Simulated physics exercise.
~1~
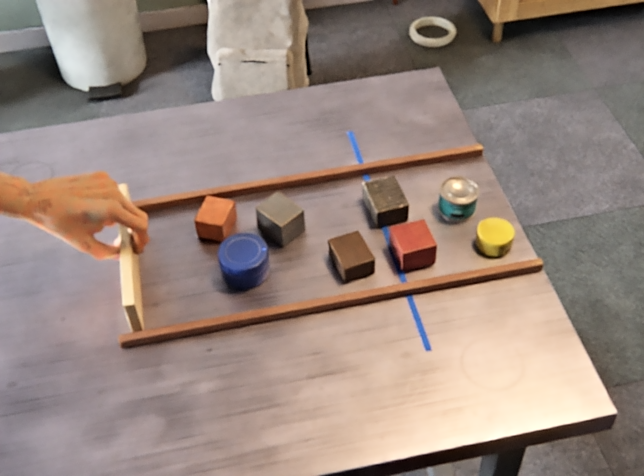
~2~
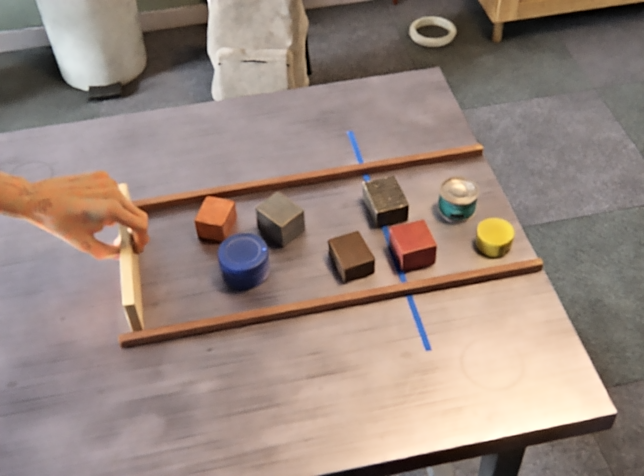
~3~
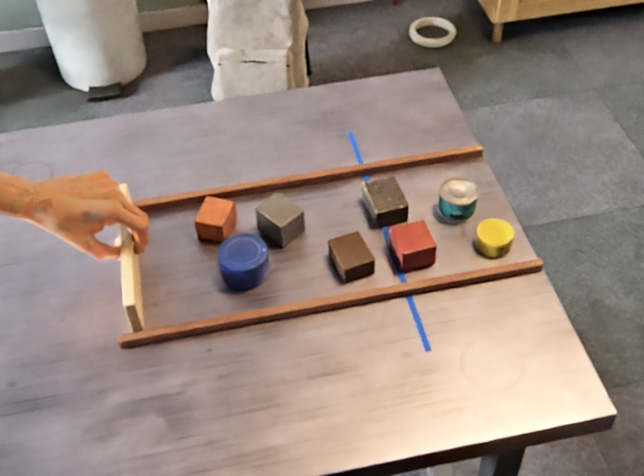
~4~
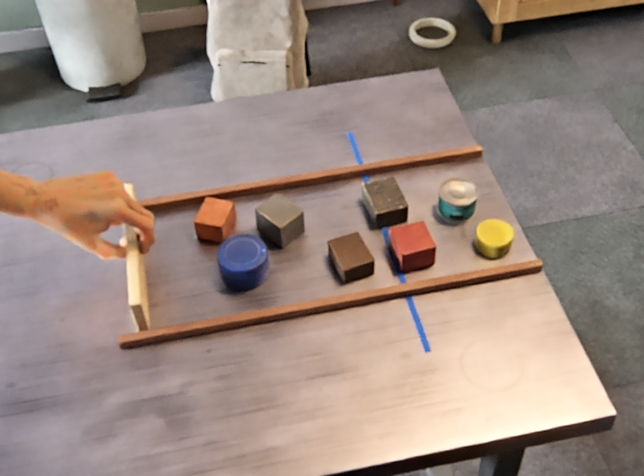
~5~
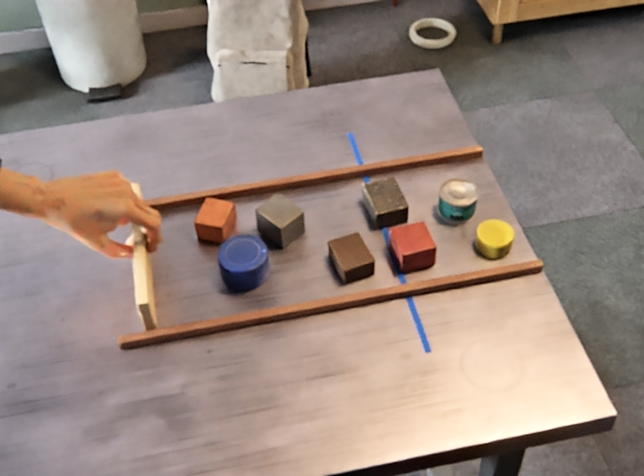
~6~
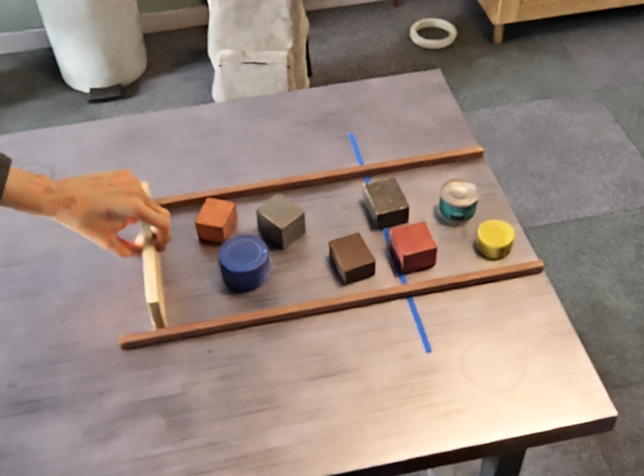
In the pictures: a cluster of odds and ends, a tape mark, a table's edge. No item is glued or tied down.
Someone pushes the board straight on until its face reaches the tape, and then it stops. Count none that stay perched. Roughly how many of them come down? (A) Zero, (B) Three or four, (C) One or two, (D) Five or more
Answer: A.
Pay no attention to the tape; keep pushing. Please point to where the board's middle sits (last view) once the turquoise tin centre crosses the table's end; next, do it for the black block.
The middle would be close to (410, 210) and then close to (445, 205).
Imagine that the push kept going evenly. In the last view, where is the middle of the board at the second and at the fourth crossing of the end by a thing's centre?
At (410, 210) for the second, at (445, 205) for the fourth.
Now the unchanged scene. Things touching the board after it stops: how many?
Count recorded: 2.
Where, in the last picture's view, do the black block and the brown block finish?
(454, 200), and the other (454, 245).
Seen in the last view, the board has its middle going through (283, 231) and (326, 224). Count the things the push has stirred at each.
I count 4 first and 6 after.
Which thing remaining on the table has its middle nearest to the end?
Answer: The yellow tub.
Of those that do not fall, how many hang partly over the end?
Overhanging: 1.
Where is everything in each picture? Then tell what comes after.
The first frame shows yellow tub (495, 237); turquoise tin (458, 199); red block (413, 245); board (130, 256); tape (385, 228).
The second frame shows turquoise tin (458, 199); grey block (281, 219).
The third frame shows red block (413, 246); orange block (216, 219).
The fourth frame shows yellow tub (494, 238); black block (385, 202).
The fifth frame shows turquoise tin (458, 201); blue lid (244, 263).
The sixth frame shows yellow tub (495, 239); turquoise tin (459, 201); red block (413, 247); board (152, 254); tape (385, 229).
Soon after, none off yet; yellow tub at rest near (495, 239); turquoise tin at rest near (459, 201); red block at rest near (413, 247).
Then, none off yet; yellow tub at rest near (495, 239); turquoise tin at rest near (459, 201); red block moved about its own width near (451, 249).
At rest, the number that fall off is zero.
